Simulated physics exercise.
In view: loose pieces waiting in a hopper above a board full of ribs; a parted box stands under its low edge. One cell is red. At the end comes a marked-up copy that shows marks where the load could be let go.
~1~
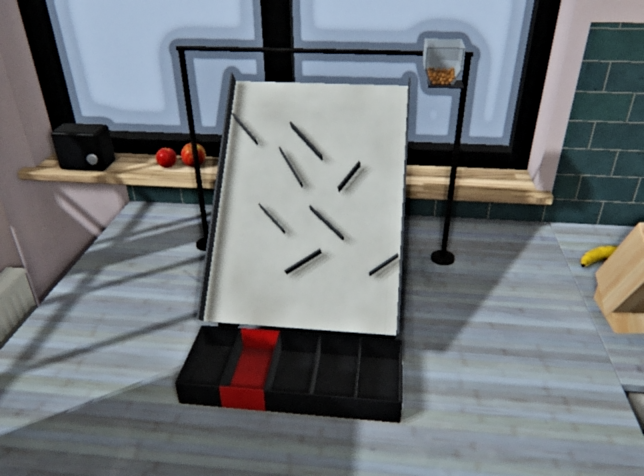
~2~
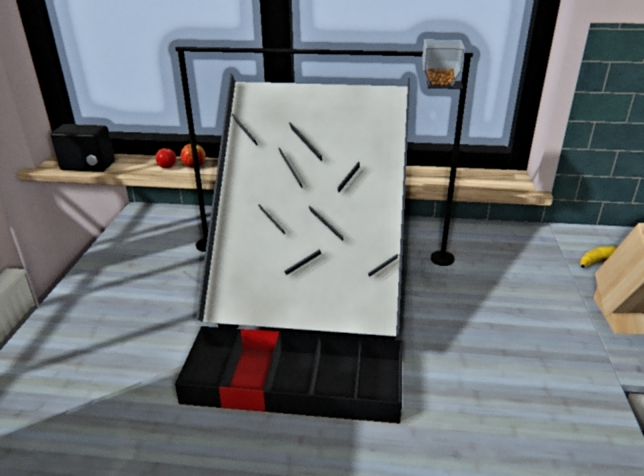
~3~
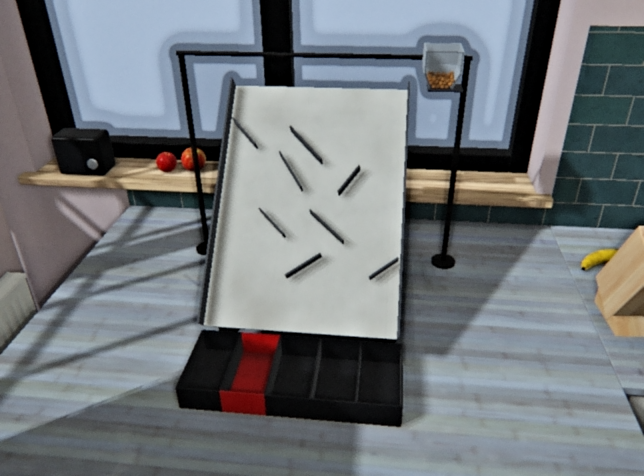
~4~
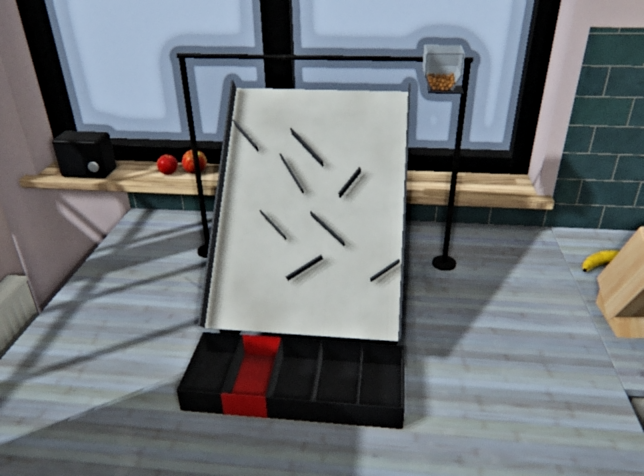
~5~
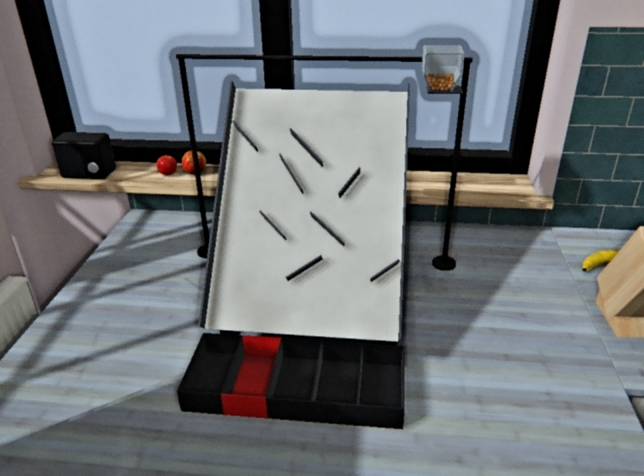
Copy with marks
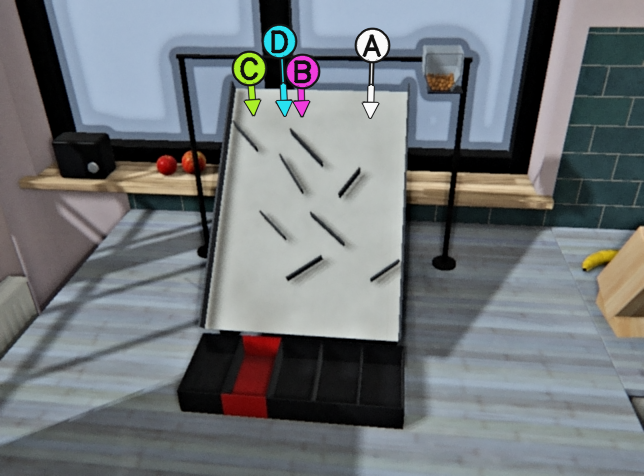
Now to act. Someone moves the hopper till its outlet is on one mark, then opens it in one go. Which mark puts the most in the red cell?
The best mark is C.
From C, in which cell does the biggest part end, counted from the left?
The second.
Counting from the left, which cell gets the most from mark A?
It is the fourth one.
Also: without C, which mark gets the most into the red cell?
D it is.
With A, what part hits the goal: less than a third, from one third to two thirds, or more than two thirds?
Less than a third.
On the marked copy, mark A meets the board at (370, 112); mark B meets the board at (301, 110); mark C meets the board at (253, 109); mark D meets the board at (284, 110).
For mark A, just a few in the red cell, almost all in other cells, just a few outside the box.
For mark B, about a tenth in the red cell, the larger part in other cells, just a few outside the box.
For mark C, the larger part in the red cell, about a tenth in other cells, just a few held on the board.
For mark D, roughly a third in the red cell, roughly two thirds in other cells.
